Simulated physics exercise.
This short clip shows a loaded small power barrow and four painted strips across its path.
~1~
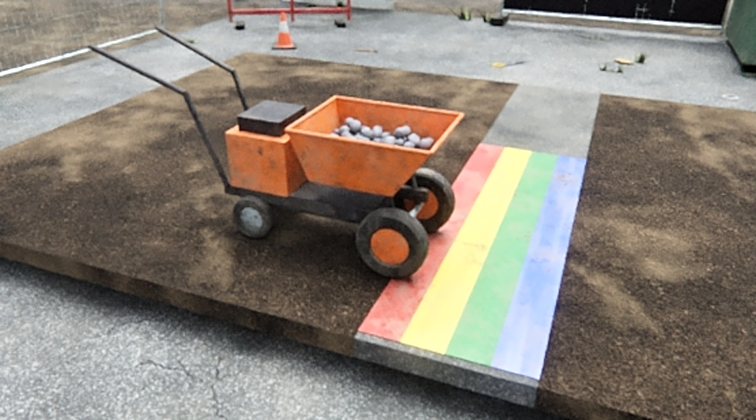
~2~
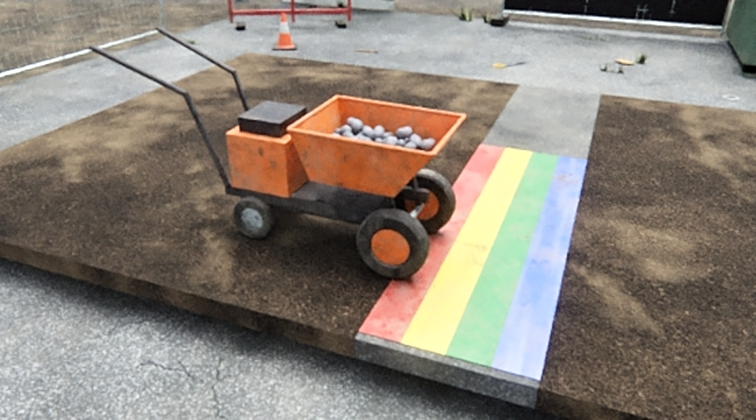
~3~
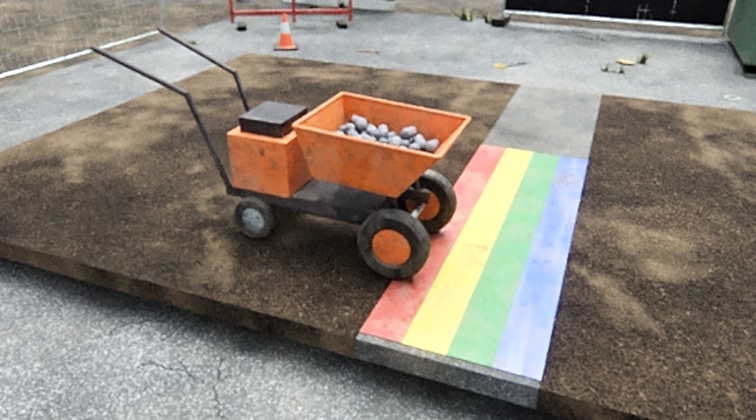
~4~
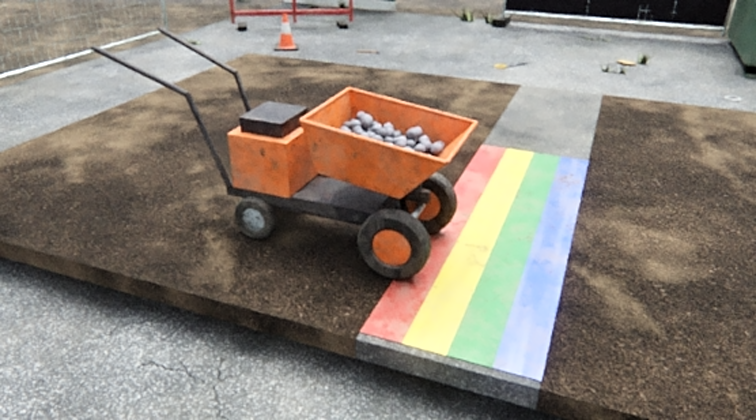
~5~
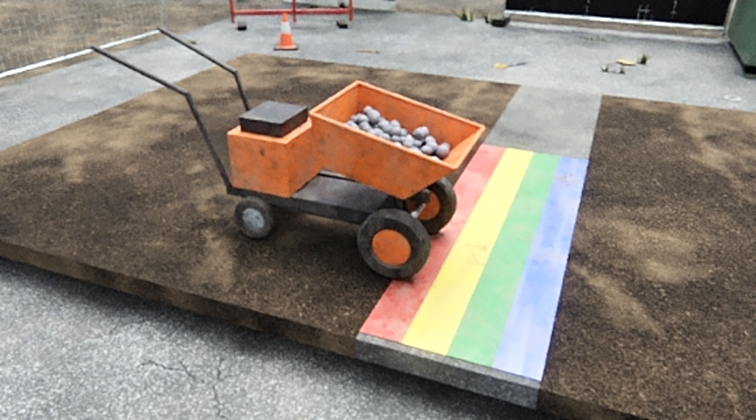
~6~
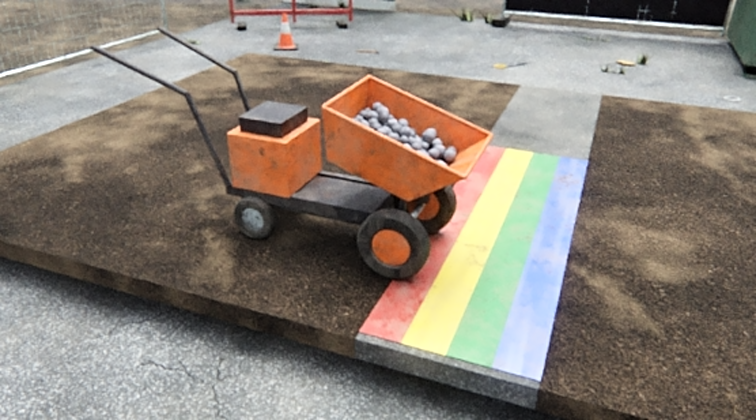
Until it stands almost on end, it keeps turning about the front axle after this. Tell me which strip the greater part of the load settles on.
The greater part settles on the blue strip.
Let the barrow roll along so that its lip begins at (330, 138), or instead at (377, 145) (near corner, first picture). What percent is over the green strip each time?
10 % and 30 %.
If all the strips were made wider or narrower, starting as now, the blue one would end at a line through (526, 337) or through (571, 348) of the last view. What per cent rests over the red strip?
I'd say about 0 % for the first and about 0 % for the second.
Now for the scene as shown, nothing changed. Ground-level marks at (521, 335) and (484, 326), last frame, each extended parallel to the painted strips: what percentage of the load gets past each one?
Roughly 40 per cent, then roughly 70 per cent.
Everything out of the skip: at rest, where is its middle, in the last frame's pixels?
I'd put the middle somewhere around (547, 279).
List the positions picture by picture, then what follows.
Lip of the skip at (431, 154), level; top of the load at (359, 141), round cobbles; red strip at (400, 300); yellow strip at (440, 310); green strip at (482, 320); blue strip at (526, 331), in the first frame.
Lip of the skip at (433, 155), level; top of the load at (361, 141), in the second frame.
Lip of the skip at (438, 158), tipped barely; top of the load at (358, 140), in the third frame.
Lip of the skip at (446, 163), tipped a little; top of the load at (359, 135), in the fourth frame.
Lip of the skip at (455, 169), tipped a little; top of the load at (367, 131), in the fifth frame.
Lip of the skip at (464, 178), tipped clearly; top of the load at (363, 130); red strip at (401, 301); yellow strip at (441, 311); green strip at (483, 322); blue strip at (527, 333), in the sixth frame.
Soon, skip tipped steeply; all in the skip.
A while on, skip tipped right over; most in the skip; a stray few over the green strip; about a quarter over the blue strip; a stray few off the paint.
Towards the end, skip tipped right over; about a third in the skip; a small part over the green strip; about a third over the blue strip; about a quarter off the paint.
Finally, skip tipped right over; about a third in the skip; none over the red strip; none over the yellow strip; a small part over the green strip; about a third over the blue strip; about a quarter off the paint.
